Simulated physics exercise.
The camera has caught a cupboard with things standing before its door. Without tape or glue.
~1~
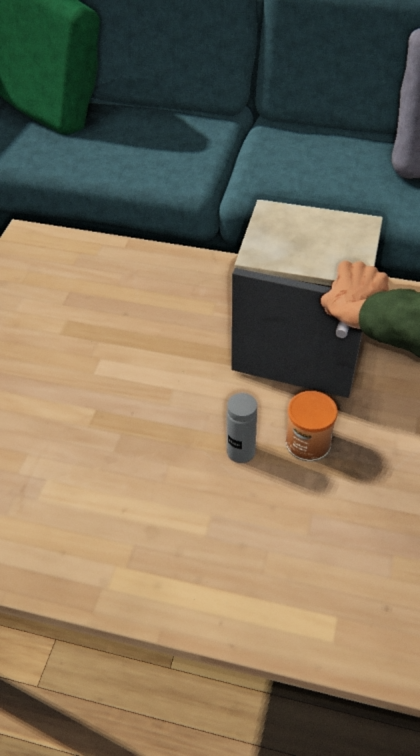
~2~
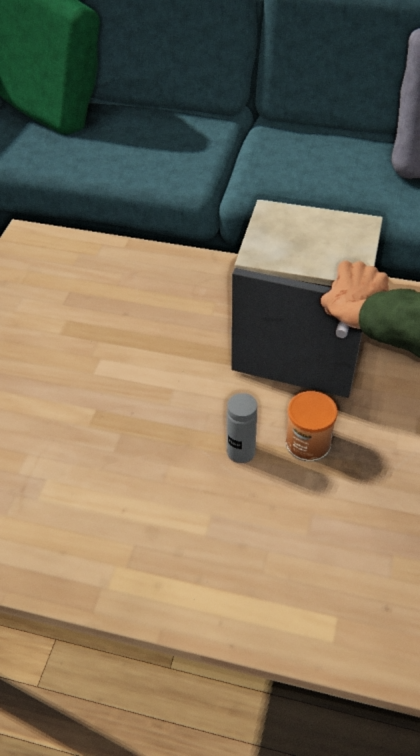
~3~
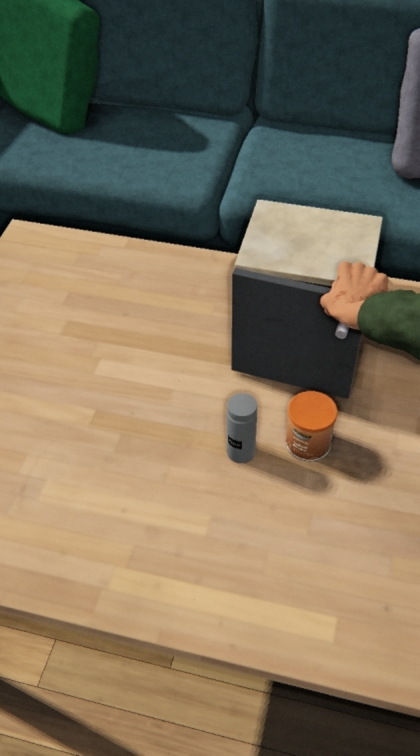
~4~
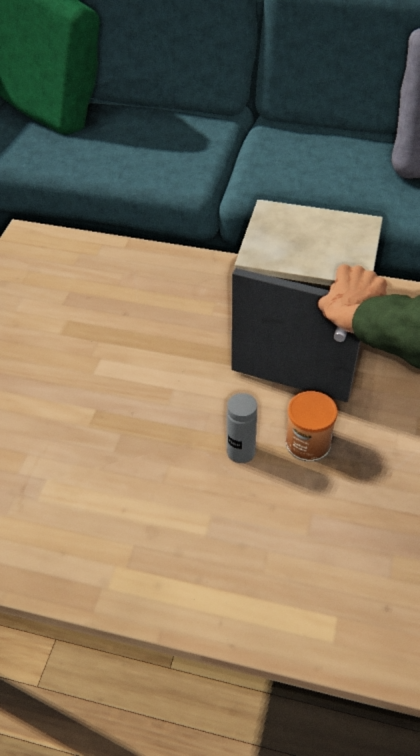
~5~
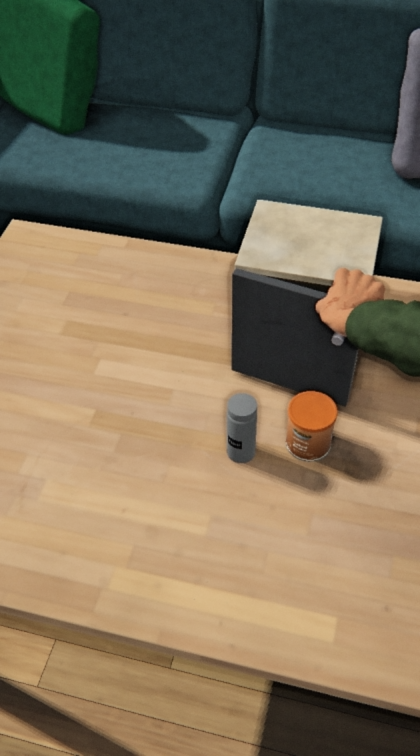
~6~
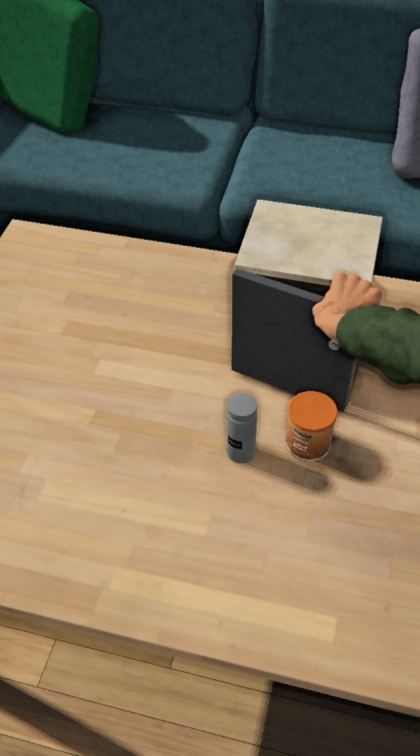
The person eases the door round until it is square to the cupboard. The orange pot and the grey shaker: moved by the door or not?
Result: Looks like the orange pot gets struck; looks like the grey shaker gets struck.
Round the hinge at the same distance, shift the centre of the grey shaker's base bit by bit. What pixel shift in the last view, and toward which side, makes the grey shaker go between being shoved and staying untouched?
Going left, a shift of 40 pixels.
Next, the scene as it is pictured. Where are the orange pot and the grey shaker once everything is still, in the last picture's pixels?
The orange pot ends at (231, 480) and the grey shaker at (191, 428).
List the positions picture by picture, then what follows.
Door 4° open; orange pot (310, 427); grey shaker (242, 429); door (293, 340), in the first frame.
Door 4° open; grey shaker (242, 429); door (293, 340), in the second frame.
Door 5° open; orange pot (310, 427); door (292, 341), in the third frame.
Door 7° open; grey shaker (242, 429); door (292, 342), in the fourth frame.
Door 10° open; orange pot (310, 427); door (291, 344), in the fifth frame.
Door 13° open; orange pot (310, 427); grey shaker (242, 429); door (290, 347), in the sixth frame.
Then, 1.26 s after the last picture, door 56° open; orange pot moved about its own width near (259, 464); grey shaker at rest near (239, 429).
At rest, the orange pot gets knocked, near (231, 479); the grey shaker gets knocked, near (191, 428).
